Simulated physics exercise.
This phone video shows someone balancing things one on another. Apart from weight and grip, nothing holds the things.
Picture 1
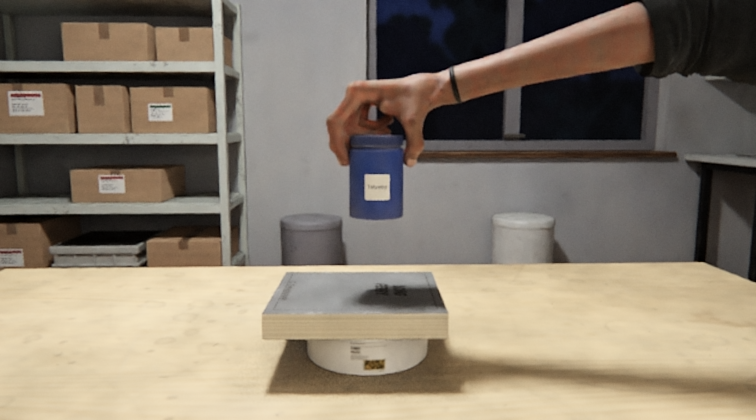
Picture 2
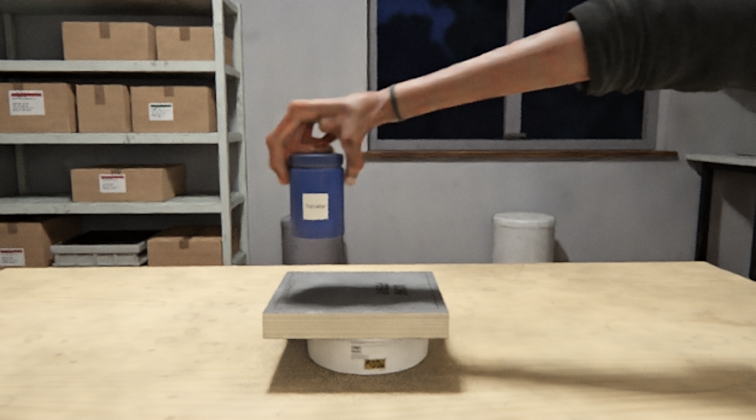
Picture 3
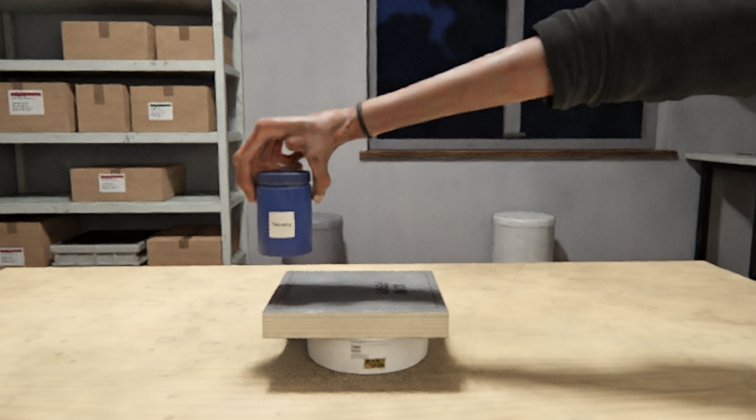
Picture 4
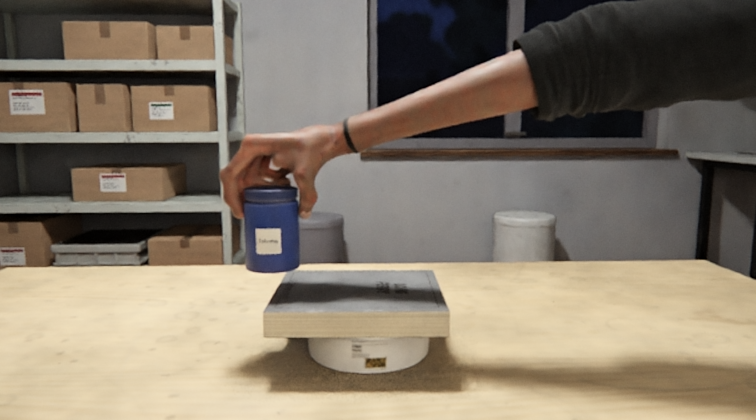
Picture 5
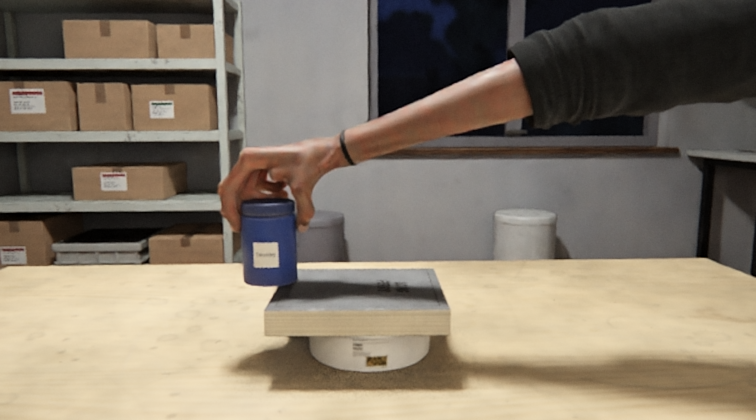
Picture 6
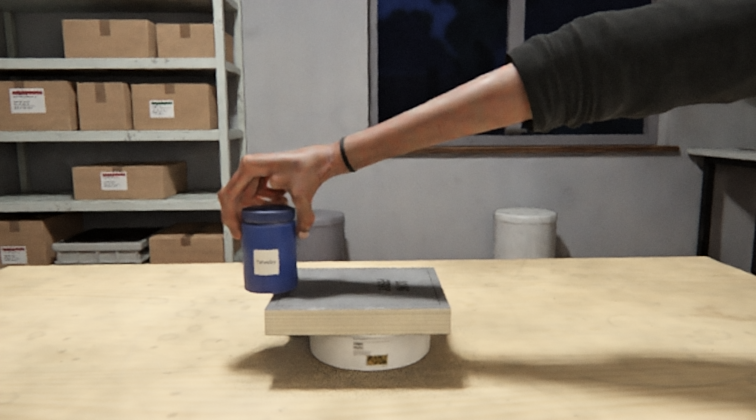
We see a hand lower a blue jar while moving it left above a grey book resting on a round white container, then set the jar at the book's left edge and keep hold of it.
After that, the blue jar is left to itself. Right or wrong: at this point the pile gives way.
Right, it gives way.
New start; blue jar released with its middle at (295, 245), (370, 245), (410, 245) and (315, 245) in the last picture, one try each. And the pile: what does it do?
Try one: It stands firm; try two: It stands firm; try three: It stands firm; try four: It stands firm.
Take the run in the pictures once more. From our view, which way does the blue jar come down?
It shifts to the viewer's left.
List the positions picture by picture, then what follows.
The first picture shows coming down; blue jar (376, 176); grey book (357, 302).
The second picture shows coming down; blue jar (317, 194); grey book (358, 301).
The third picture shows coming down; blue jar (285, 212); grey book (358, 300).
The fourth picture shows coming down; blue jar (272, 228); grey book (359, 300).
The fifth picture shows coming down; blue jar (269, 241); grey book (359, 298).
The sixth picture shows set down, still held; blue jar (270, 248); grey book (360, 297).
Then, 0.40 s on from there, blue jar now fallen.
Then, 0.50 s on from there, things are still on the move.
Then, 1.80 s on from there, nothing new.
In the end, fallen, blue jar; the other 2 unmoved. At the end, from the last picture's camera, blue jar near (193, 326). The pile gives way.
